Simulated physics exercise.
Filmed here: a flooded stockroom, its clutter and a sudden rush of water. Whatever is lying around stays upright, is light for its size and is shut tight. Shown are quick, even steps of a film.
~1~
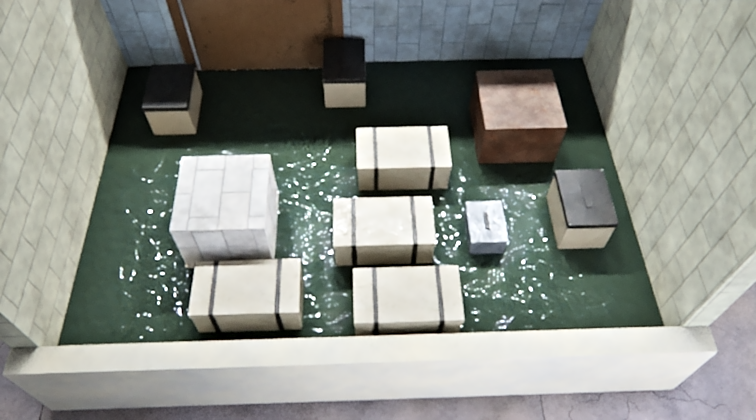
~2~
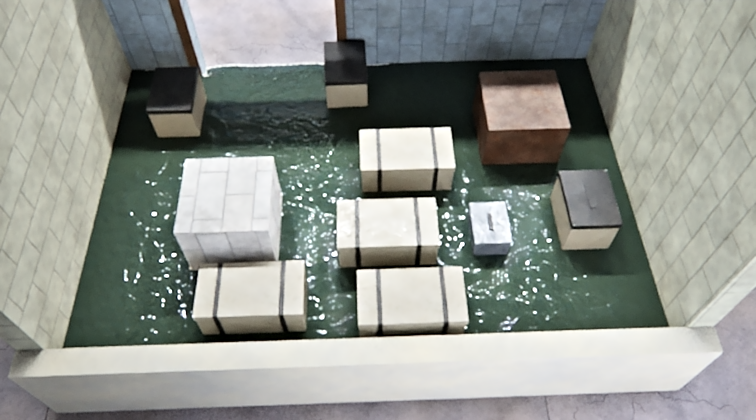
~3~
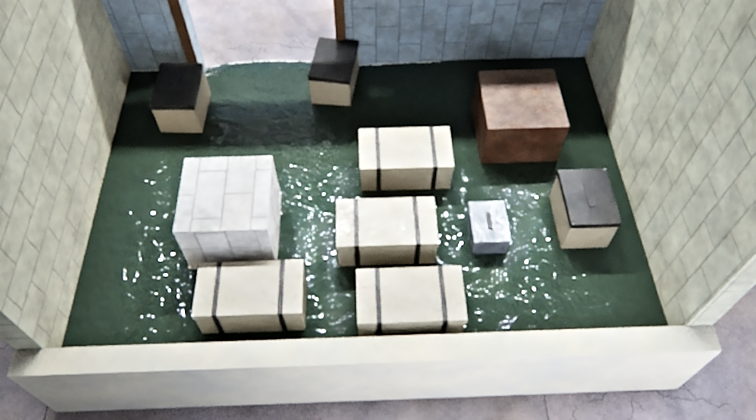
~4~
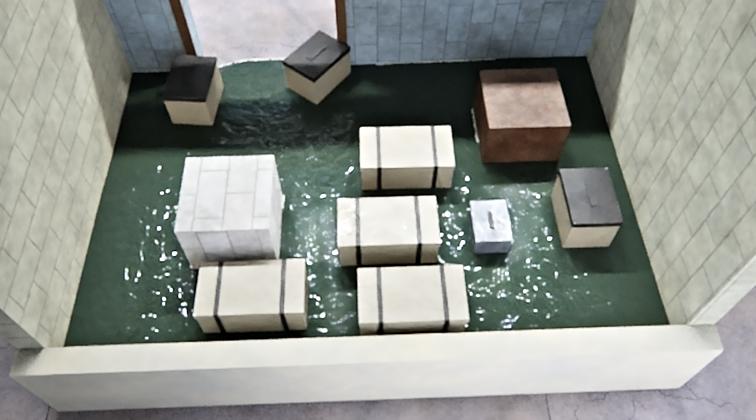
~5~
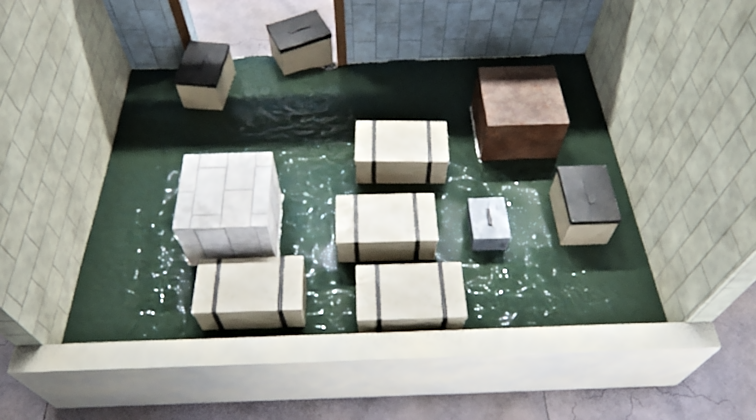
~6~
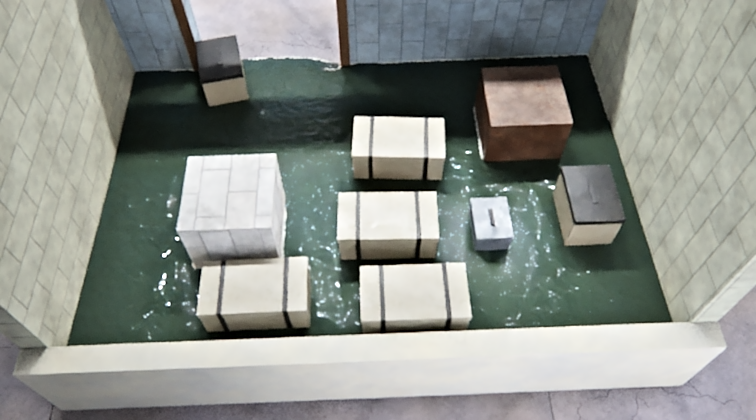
In the video, pale, white and brown boxes sit in green water in a walled room as a back doorway opens; one dark-topped box turns and leaves through it, another drifts right, and the rest barely shift.
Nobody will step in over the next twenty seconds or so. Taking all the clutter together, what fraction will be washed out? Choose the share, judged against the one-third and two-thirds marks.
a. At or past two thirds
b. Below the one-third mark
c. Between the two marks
Answer: C.
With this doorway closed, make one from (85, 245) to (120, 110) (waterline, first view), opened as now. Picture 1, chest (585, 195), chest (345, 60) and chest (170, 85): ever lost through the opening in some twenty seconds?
Turn by turn - stays put, departs, departs.
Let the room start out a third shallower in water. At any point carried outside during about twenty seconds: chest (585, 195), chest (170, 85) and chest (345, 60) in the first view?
So, in the listed order, they end up not lost, flushed out and flushed out.
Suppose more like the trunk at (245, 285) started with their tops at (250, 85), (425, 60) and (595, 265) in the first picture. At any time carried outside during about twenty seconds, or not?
Outcome for each, listed in order: Leaves, leaves, does not leave.
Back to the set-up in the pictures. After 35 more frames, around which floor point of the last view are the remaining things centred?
Centre of the remaining clutter: Around (318, 236).
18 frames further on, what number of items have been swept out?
By my count it is 3.
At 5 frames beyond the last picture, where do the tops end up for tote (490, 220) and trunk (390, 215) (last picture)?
Estimated: (456, 198); (357, 177).
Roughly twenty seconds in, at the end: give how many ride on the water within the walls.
Result - 1.
A moment on, 2 of 8 are out; 6 afloat.
Next, 3 of 8 are out; 5 afloat.
Later, 5 of 8 are out; 3 afloat.
In the end, 5 of 8 are out; 1 afloat.
